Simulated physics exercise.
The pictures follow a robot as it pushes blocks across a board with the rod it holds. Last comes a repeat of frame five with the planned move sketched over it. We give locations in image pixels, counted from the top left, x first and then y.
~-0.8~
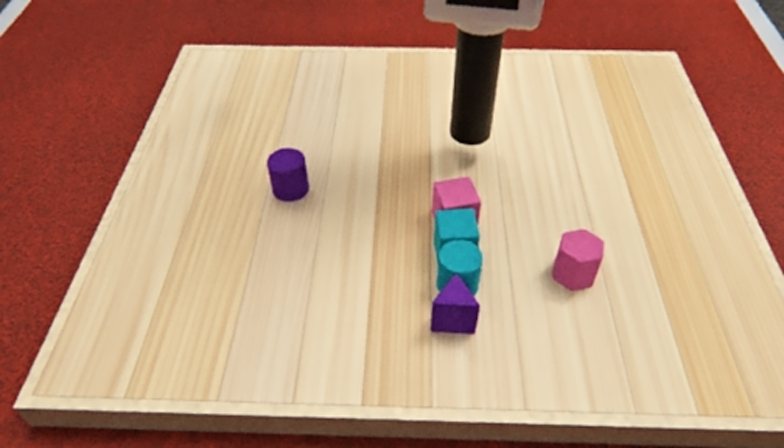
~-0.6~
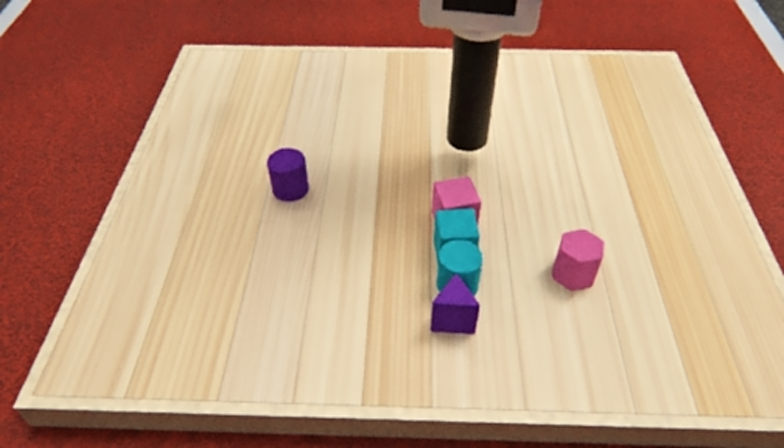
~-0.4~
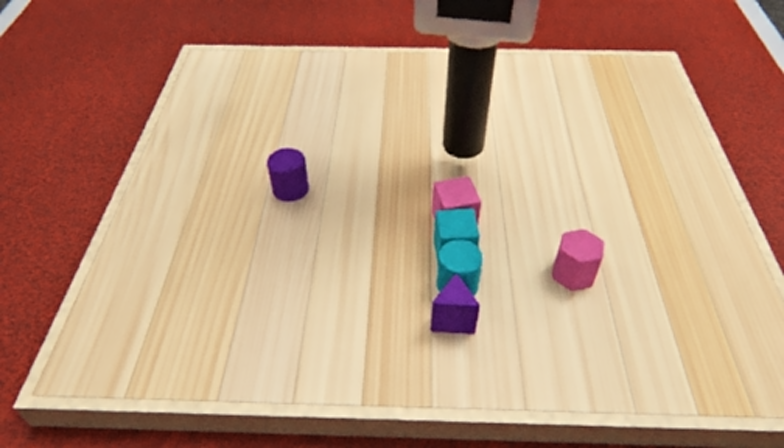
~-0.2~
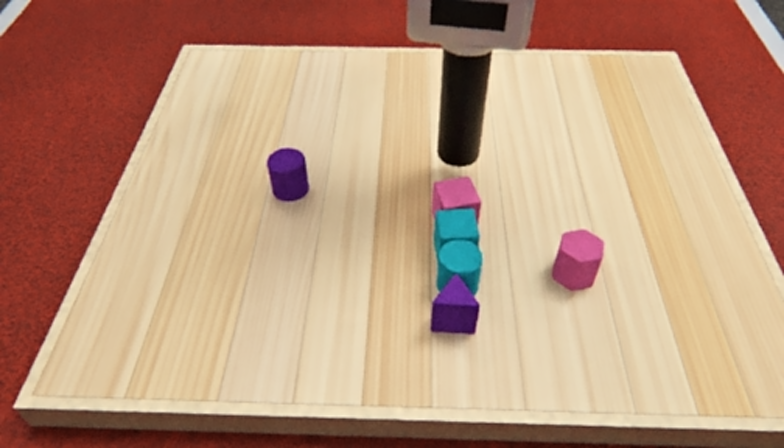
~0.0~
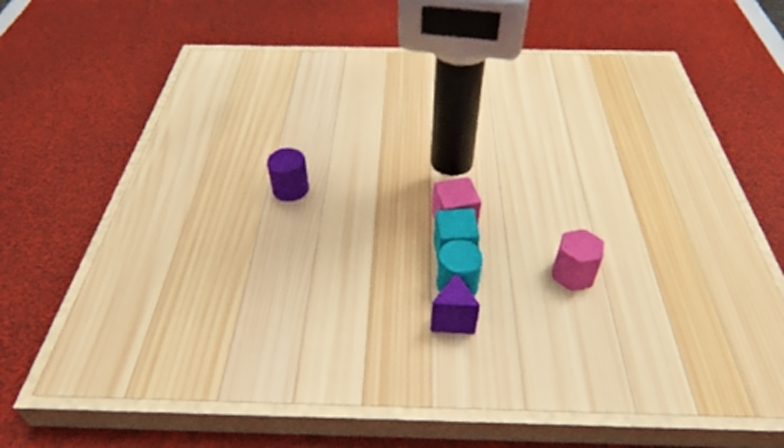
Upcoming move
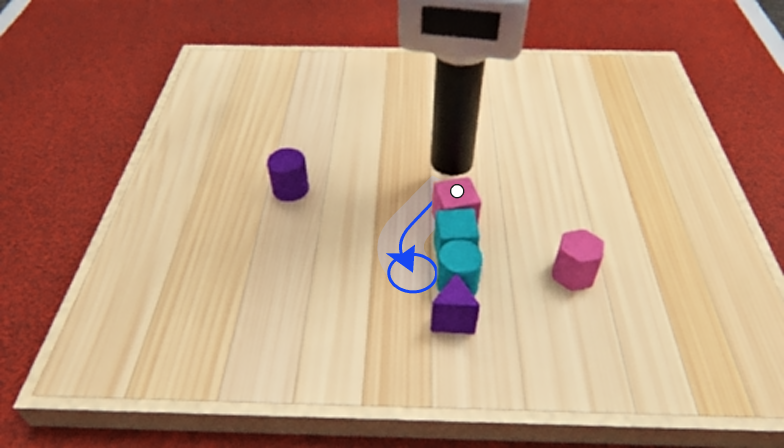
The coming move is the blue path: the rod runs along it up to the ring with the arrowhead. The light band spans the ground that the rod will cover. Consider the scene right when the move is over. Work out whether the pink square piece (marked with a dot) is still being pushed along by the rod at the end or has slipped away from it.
At the end of the path, the rod is still pushing the pink square piece ahead of it.
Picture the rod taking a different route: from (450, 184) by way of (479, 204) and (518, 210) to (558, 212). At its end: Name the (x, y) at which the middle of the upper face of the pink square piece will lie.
It will end up at (478, 203).
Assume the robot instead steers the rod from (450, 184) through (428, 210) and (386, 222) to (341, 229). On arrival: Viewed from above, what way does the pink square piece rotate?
If we look at it from overhead, the pink square piece pivots counter-clockwise.
Path on the board, from (450, 184) by way of (426, 209) and (402, 238) to (413, 273); the dot is on the pink square piece.
What follows on the original path. One third of the way, rod at (427, 188); purple triangular block at (457, 308), turned 20° clockwise; pink square piece at (446, 208), turned 15° anticlockwise; turquoise square piece at (458, 238), turned 25° anticlockwise; turquoise disc at (470, 271).
Two thirds of the way, rod at (402, 217); purple triangular block at (461, 319), turned 65° clockwise; pink square piece at (431, 237), turned 40° anticlockwise; turquoise square piece at (462, 261), turned 50° anticlockwise; turquoise disc at (492, 293).
At the end, rod at (413, 251); purple triangular block at (461, 321), turned 85° clockwise; pink square piece at (447, 274), turned 45° anticlockwise; turquoise square piece at (483, 297), turned 55° anticlockwise; turquoise disc at (525, 317).
